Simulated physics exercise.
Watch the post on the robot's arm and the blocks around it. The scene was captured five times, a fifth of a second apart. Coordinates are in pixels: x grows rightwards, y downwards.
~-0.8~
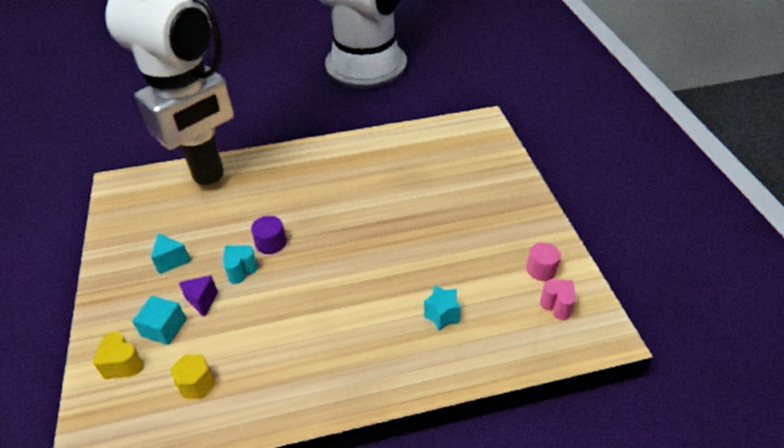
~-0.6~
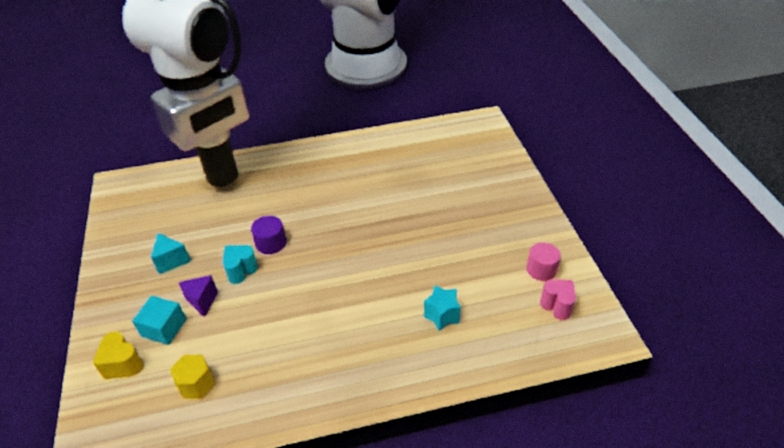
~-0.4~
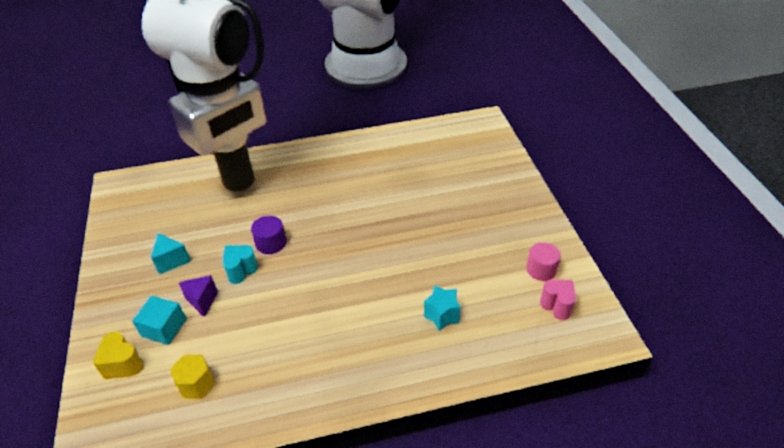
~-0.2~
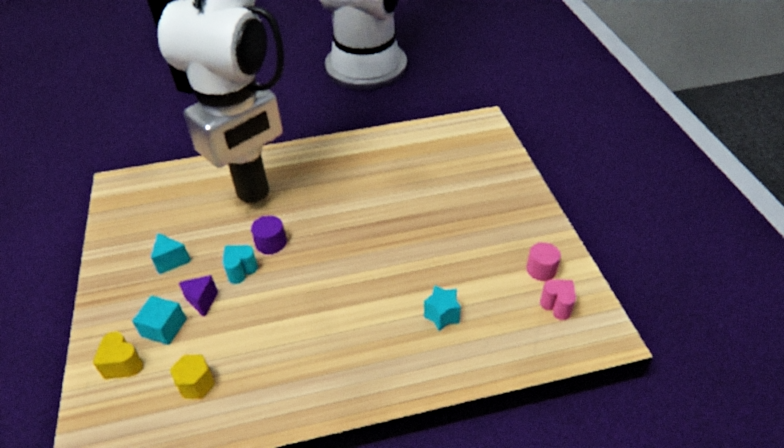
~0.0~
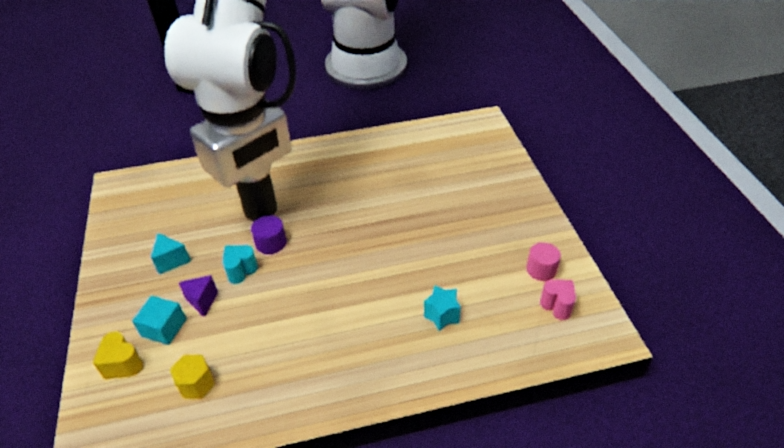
Robot arm's black post sliding right along the back of a wooden board, then moving forward beside a purple round block.
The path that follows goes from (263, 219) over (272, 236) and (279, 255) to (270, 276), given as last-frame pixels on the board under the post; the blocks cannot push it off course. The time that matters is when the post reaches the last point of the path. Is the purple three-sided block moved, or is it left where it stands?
Answer: Unmoved.
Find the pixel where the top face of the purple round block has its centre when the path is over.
Its top middle will sit at (277, 285).
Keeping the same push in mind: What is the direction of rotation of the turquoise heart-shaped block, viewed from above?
Answer: Clockwise.
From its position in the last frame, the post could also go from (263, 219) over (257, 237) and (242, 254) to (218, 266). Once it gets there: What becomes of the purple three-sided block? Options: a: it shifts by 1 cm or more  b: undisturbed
Letter b.
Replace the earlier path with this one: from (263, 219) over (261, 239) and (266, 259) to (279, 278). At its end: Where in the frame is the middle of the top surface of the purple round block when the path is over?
Its top centre is at about (302, 277).
The first path, step by step. One third of the way, post at (270, 229); purple round block at (273, 244).
Two thirds of the way, post at (277, 247); purple round block at (278, 264).
At the end, post at (268, 268); purple three-sided block not moved; turquoise heart-shaped block at (230, 257), turned 25° clockwise; purple round block at (277, 285).
